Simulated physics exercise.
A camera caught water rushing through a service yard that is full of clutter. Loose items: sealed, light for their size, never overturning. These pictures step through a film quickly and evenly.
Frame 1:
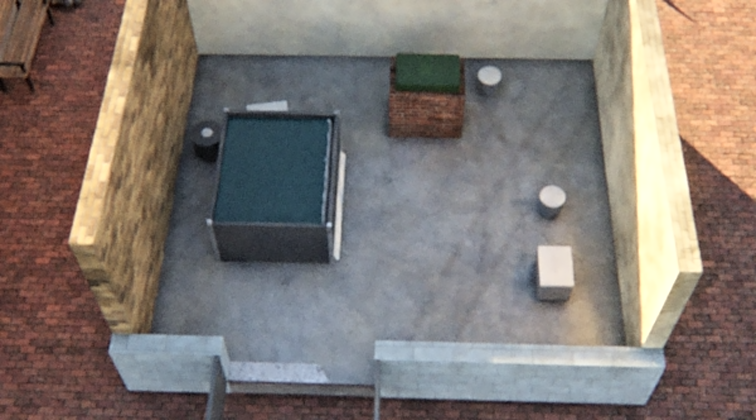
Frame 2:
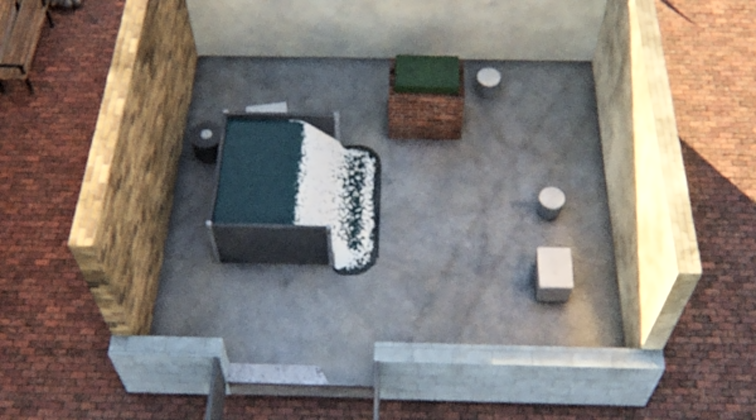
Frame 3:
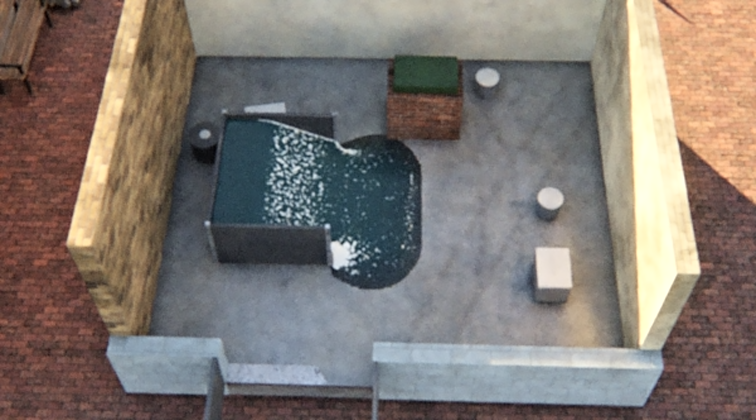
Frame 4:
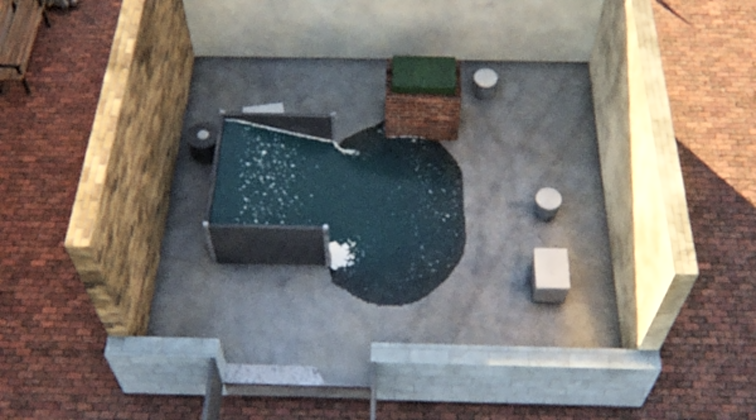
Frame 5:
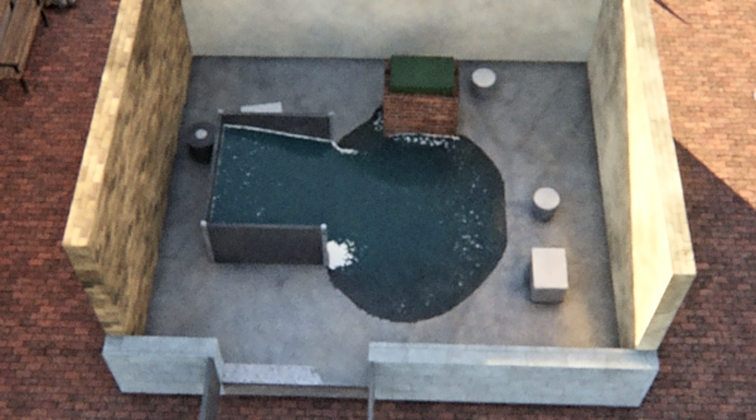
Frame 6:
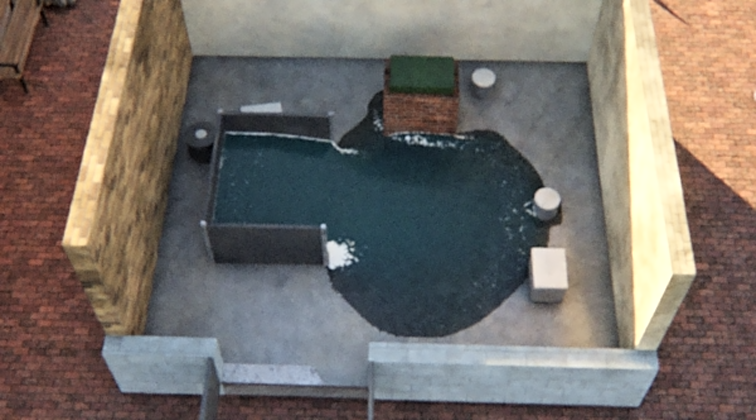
Dark teal water bursts from the open right side of a dark tank at left in a walled grey yard, viewed from high above. A brick block with a green top stands at the back, with pale cylinders and a pale box at right and a dark cylinder at left. White froth leads the spreading pool around the brick block and right-hand objects, which stay put, while the view drifts very slightly.
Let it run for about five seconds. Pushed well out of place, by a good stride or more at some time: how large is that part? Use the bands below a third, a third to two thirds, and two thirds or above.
It falls a third to two thirds.
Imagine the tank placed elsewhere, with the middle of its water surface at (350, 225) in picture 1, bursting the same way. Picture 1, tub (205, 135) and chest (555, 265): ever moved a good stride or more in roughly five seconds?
Lab note, in listed order: Full stretch not covered; full stretch covered.
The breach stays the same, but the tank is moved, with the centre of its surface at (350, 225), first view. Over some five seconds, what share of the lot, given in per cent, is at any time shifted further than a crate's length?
Estimate: Near 60 per cent of them.
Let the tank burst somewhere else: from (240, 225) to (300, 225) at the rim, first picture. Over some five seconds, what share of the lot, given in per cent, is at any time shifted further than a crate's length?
Close to 20 in a hundred.
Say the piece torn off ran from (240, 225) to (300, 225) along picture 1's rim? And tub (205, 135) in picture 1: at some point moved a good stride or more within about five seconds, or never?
Honestly, it went the full distance.
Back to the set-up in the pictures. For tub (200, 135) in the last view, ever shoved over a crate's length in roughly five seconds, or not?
Below that mark.
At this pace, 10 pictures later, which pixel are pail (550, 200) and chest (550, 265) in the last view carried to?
Estimate: First at (598, 193), second at (613, 307), approximately.
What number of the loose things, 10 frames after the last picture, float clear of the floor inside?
It comes to 2.
A moment on, 1 of 5 are well off their spots; 1 afloat.
Next, 2 of 5 are well off their spots; 2 afloat.
Later, 3 of 5 are well off their spots; 2 afloat.
In the end, 3 of 5 are well off their spots, and 3 have been at some point; 4 afloat.
